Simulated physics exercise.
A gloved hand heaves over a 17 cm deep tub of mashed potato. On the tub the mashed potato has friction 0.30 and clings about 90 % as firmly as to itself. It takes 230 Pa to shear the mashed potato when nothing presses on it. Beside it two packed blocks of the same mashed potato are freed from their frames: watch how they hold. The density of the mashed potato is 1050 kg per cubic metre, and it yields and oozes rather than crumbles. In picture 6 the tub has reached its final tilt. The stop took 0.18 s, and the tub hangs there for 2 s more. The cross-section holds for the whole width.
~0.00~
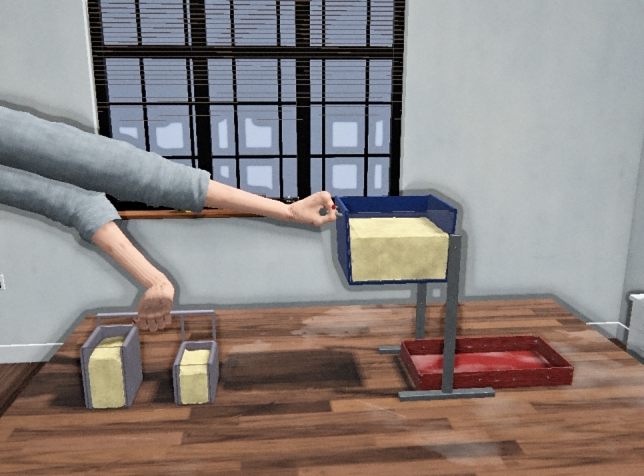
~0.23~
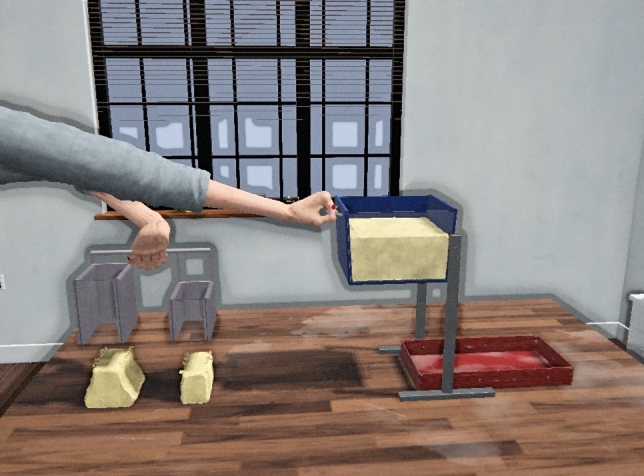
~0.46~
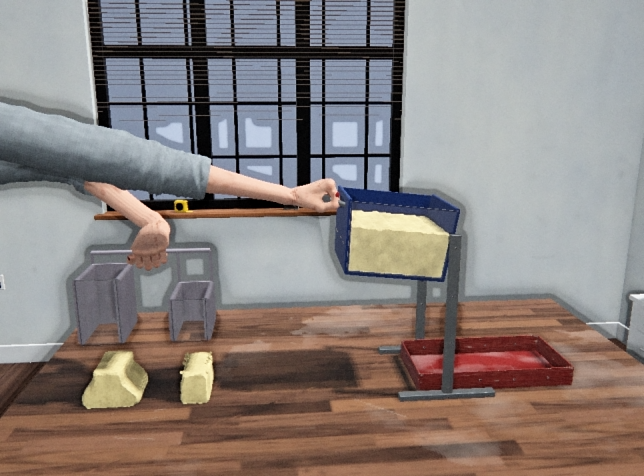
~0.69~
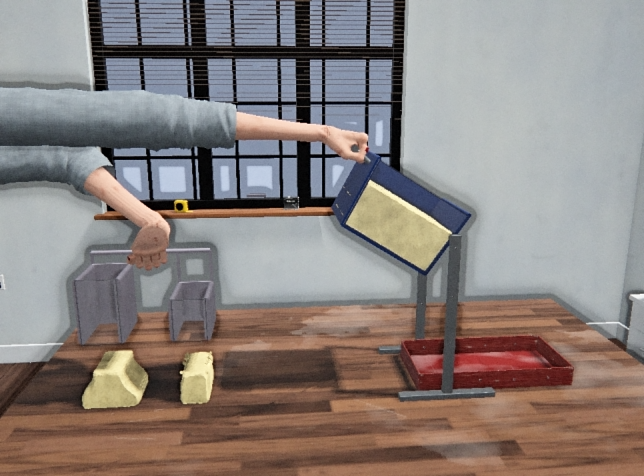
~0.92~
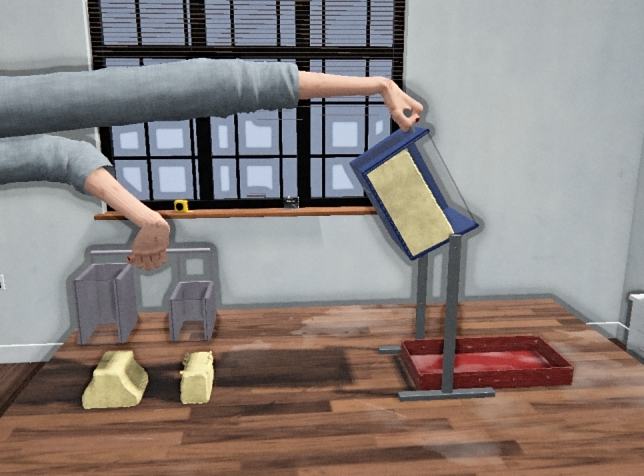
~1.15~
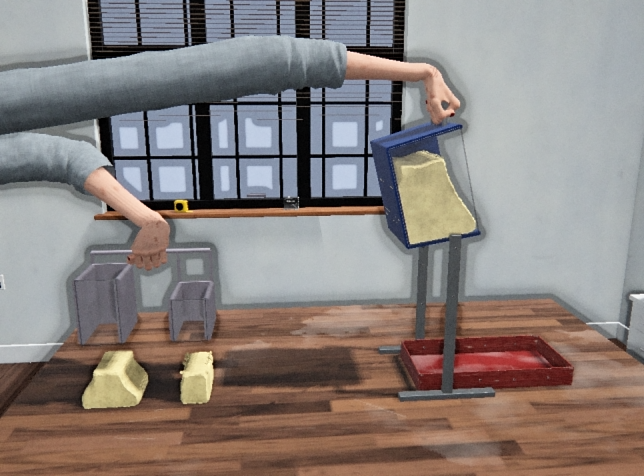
One hand lifted two grey molds off blocks of mashed potato, which sagged slightly, then the other raised the left side of a blue tub, tilting it steeply rightward as the mash inside shifted.
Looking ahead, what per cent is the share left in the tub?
Close to 67 per cent.
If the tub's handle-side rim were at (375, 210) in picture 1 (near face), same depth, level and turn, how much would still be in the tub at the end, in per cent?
Then about 100 %.
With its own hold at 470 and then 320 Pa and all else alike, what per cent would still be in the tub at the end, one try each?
In turn about 100 %, 100 %.
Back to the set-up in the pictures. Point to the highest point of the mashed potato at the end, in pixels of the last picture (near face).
Near (435, 192).
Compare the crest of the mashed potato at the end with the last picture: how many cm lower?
Some 7 cm.
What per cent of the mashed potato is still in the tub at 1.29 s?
Some 95 per cent.
By 1.29 s, the tub is at 77 degrees and holds 93 %.
By 1.46 s, the tub is at 77 degrees and holds 80 %.
By 1.63 s, the tub is at 77 degrees and holds 71 %.
By 1.80 s, the tub is at 77 degrees and holds 68 %.
By 3.15 s, at the end, the tub is at 77 degrees and holds 67 %.
